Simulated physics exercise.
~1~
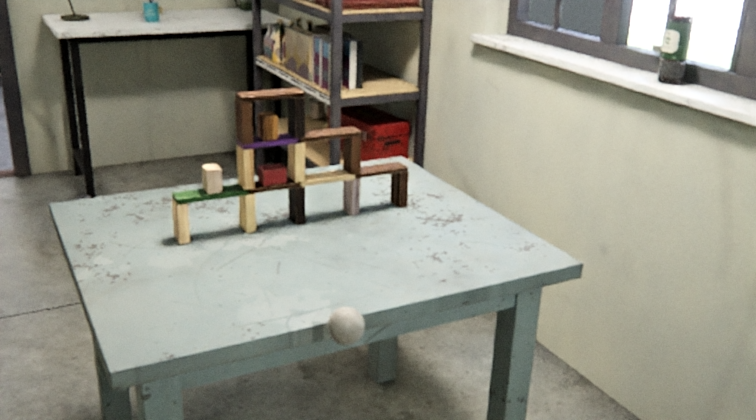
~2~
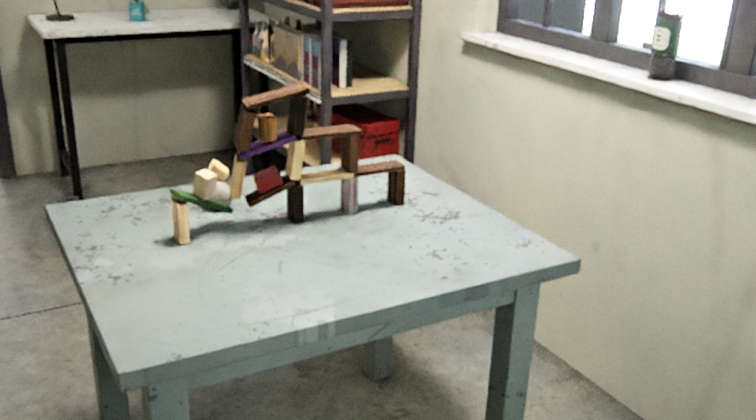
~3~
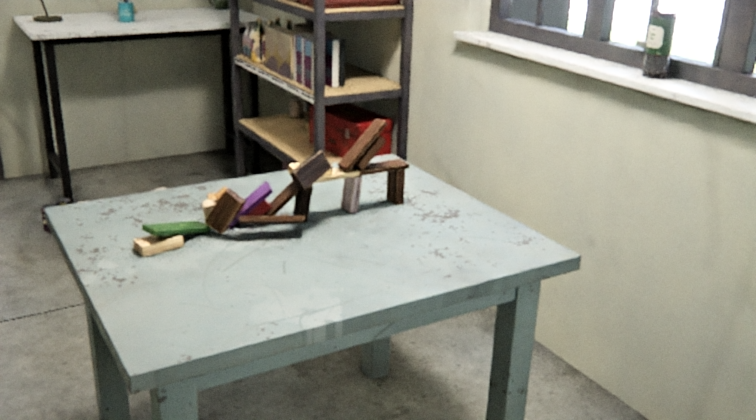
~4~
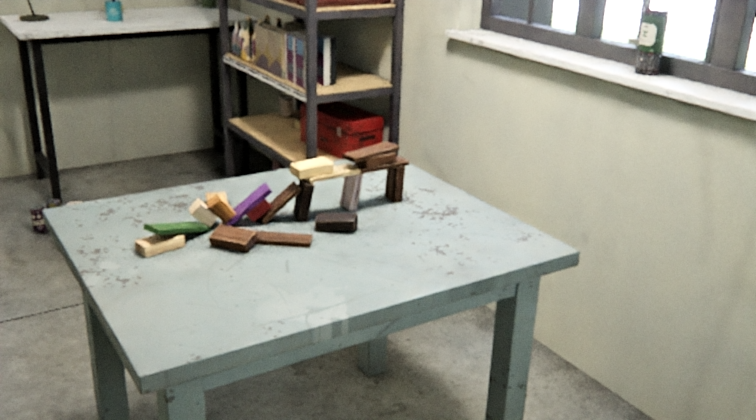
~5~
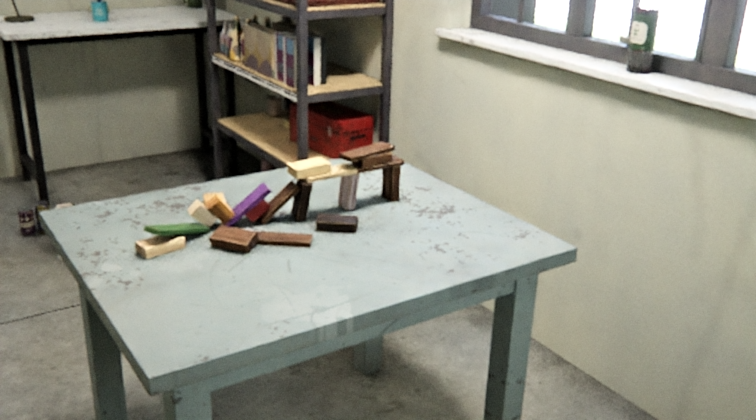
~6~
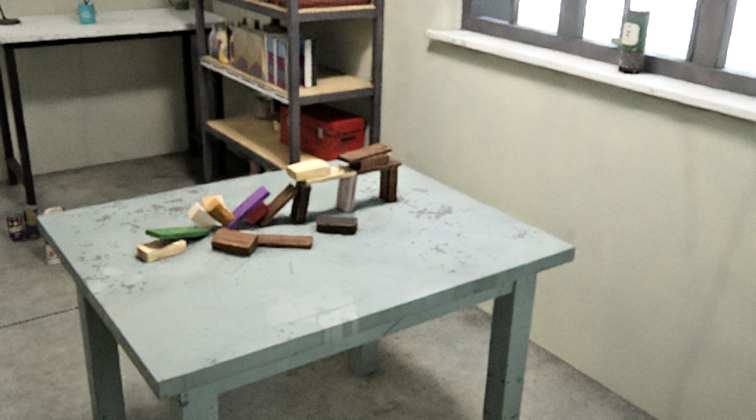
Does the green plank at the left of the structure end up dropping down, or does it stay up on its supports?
The green plank drops. It tips when the ball reaches the left side and ends up low down near the tabletop, among the fallen blocks.
A block structure on a pale table mostly collapsed after a pale ball rolled into its left side, tipping the green plank and bringing the upper levels down. The left and middle ended in a heap, while a low section stayed standing at the right.
